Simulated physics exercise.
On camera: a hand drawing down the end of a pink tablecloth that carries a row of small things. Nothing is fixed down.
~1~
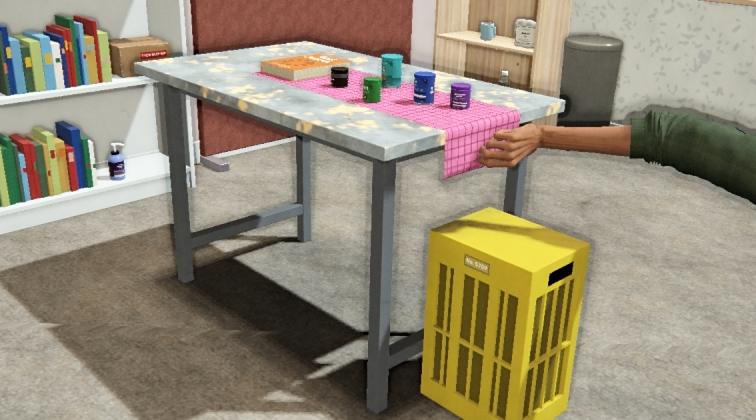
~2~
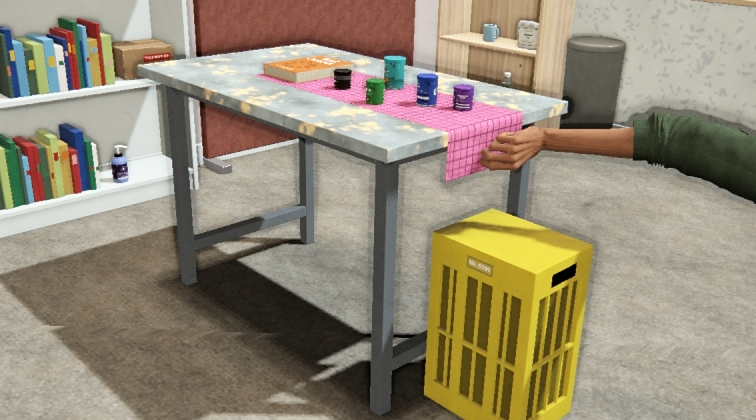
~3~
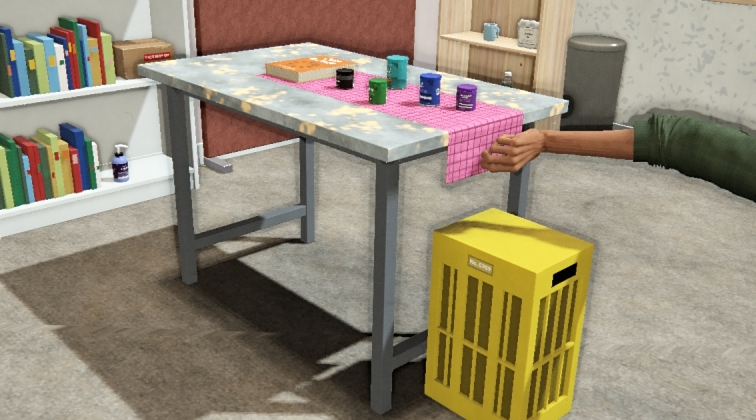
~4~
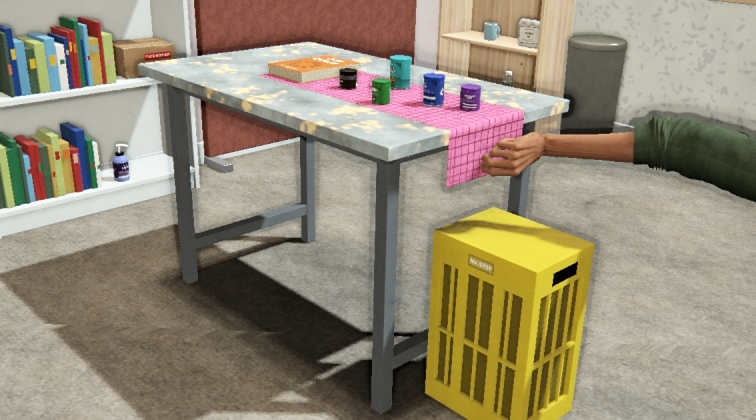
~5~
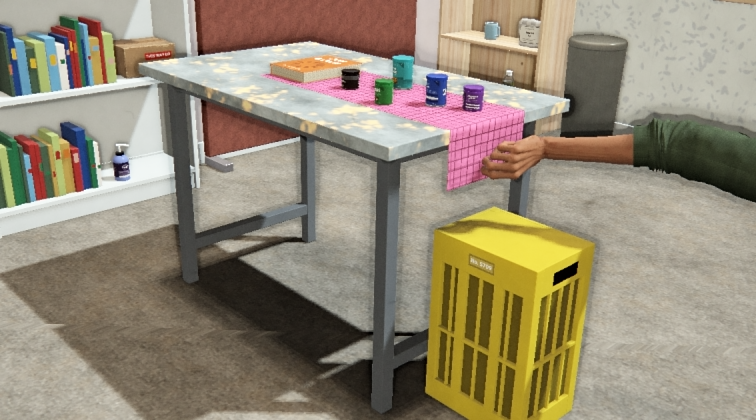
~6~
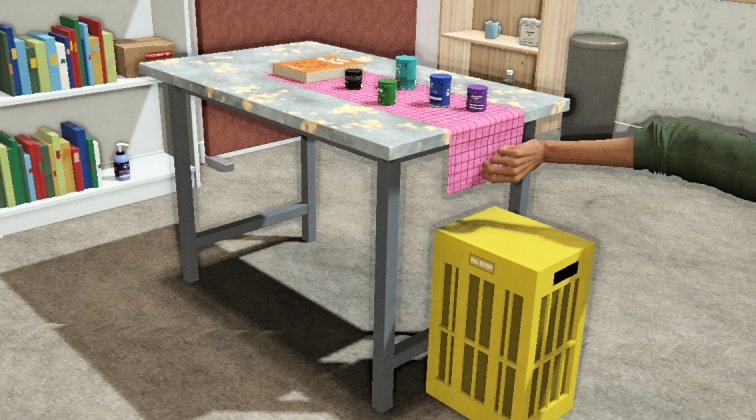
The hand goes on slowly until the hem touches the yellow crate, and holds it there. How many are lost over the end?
Over the edge go one.
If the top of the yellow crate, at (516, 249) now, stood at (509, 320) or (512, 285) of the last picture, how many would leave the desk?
The count: 3 and 2.
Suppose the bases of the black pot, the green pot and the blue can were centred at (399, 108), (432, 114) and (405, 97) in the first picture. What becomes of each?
The black pot remains up; the green pot drops off; the blue can stays on.
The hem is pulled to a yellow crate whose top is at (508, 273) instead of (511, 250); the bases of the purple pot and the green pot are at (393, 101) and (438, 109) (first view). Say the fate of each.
The purple pot survives; the green pot is carried off.
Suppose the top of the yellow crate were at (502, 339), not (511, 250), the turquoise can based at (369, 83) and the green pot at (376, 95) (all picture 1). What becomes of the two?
The turquoise can survives; the green pot falls.
Soon after, hem near (484, 211); all still up.
After that, hem on the crate; purple pot gone.
In the end, hem on the crate; purple pot gone. The desk loses one.
